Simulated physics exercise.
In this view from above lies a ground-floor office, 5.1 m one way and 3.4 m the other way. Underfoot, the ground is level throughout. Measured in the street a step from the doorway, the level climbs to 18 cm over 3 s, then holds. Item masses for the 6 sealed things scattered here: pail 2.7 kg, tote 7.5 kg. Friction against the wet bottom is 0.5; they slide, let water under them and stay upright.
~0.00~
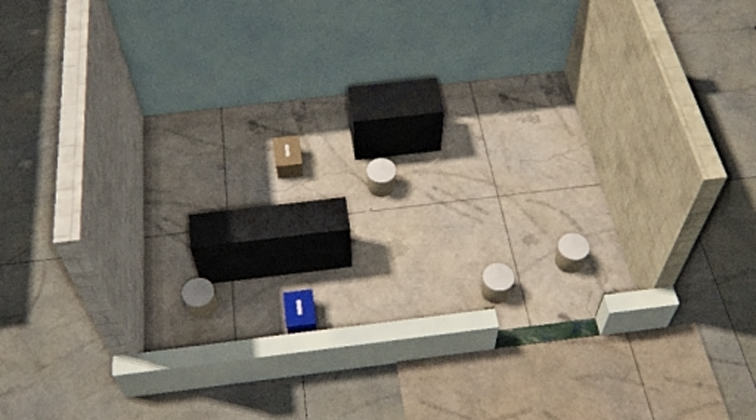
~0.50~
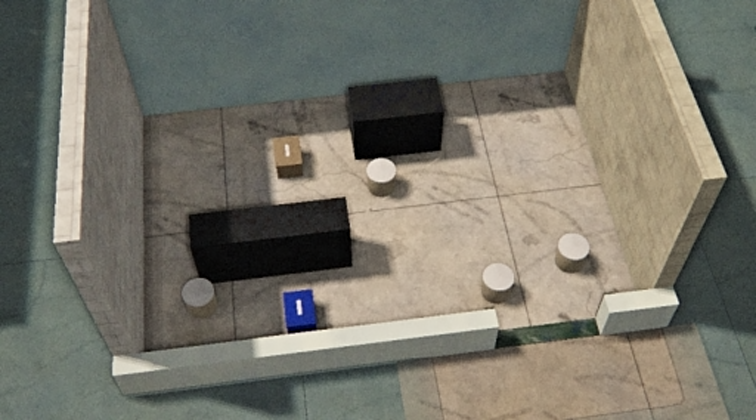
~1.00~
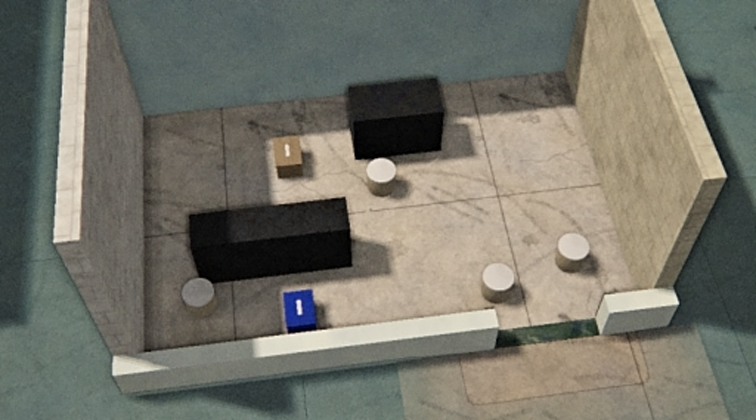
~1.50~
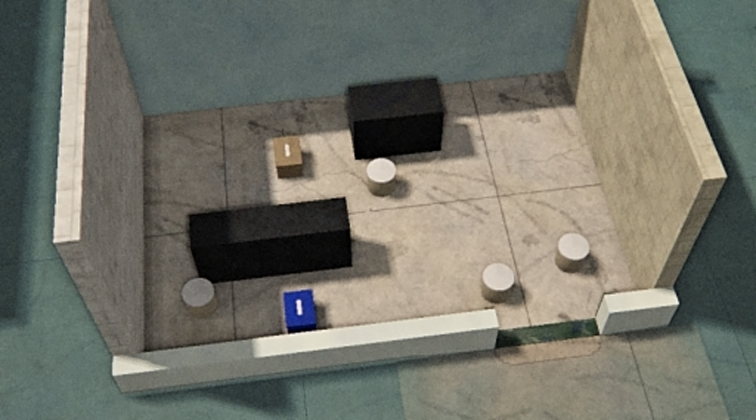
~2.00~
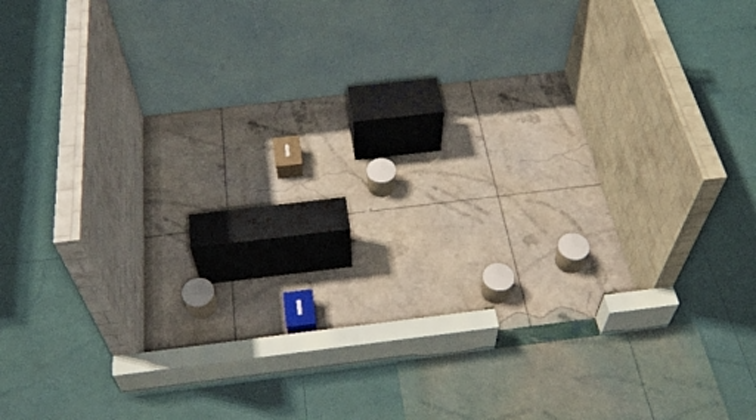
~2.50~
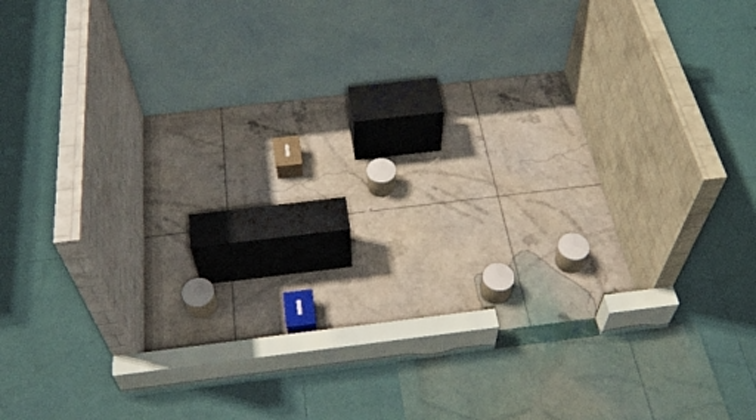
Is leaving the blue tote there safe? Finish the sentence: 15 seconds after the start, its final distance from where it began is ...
Between a quarter metre and a metre.
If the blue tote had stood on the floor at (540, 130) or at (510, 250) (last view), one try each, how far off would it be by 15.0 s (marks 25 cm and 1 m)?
Try one - it is swept a long way; try two - it is swept a long way.
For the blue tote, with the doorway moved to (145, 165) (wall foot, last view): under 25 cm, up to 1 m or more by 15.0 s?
The blue tote goes a bit.
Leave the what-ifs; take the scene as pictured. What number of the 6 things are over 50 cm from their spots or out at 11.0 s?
That would be 3.
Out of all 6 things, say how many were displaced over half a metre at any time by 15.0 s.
That makes 5.
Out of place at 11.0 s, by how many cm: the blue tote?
It is about 0 cm out of place by then.
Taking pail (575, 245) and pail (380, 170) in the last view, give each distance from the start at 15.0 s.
One is off by 450 cm, the other by 150 cm, in the order asked.
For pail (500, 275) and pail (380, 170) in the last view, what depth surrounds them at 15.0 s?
First roughly 6 cm, second roughly 6 cm.
After 3.5 s the blue tote is near (299, 308), 0.0 m from its start, aground; 0 afloat.
After 6.8 s the blue tote is near (299, 308), 0.0 m from its start, aground; 1 afloat.
After 11.0 s the blue tote is near (299, 308), 0.0 m from its start, aground; 2 afloat.
After 15.0 s the blue tote is near (361, 291), 0.6 m from its start, afloat; 6 afloat.
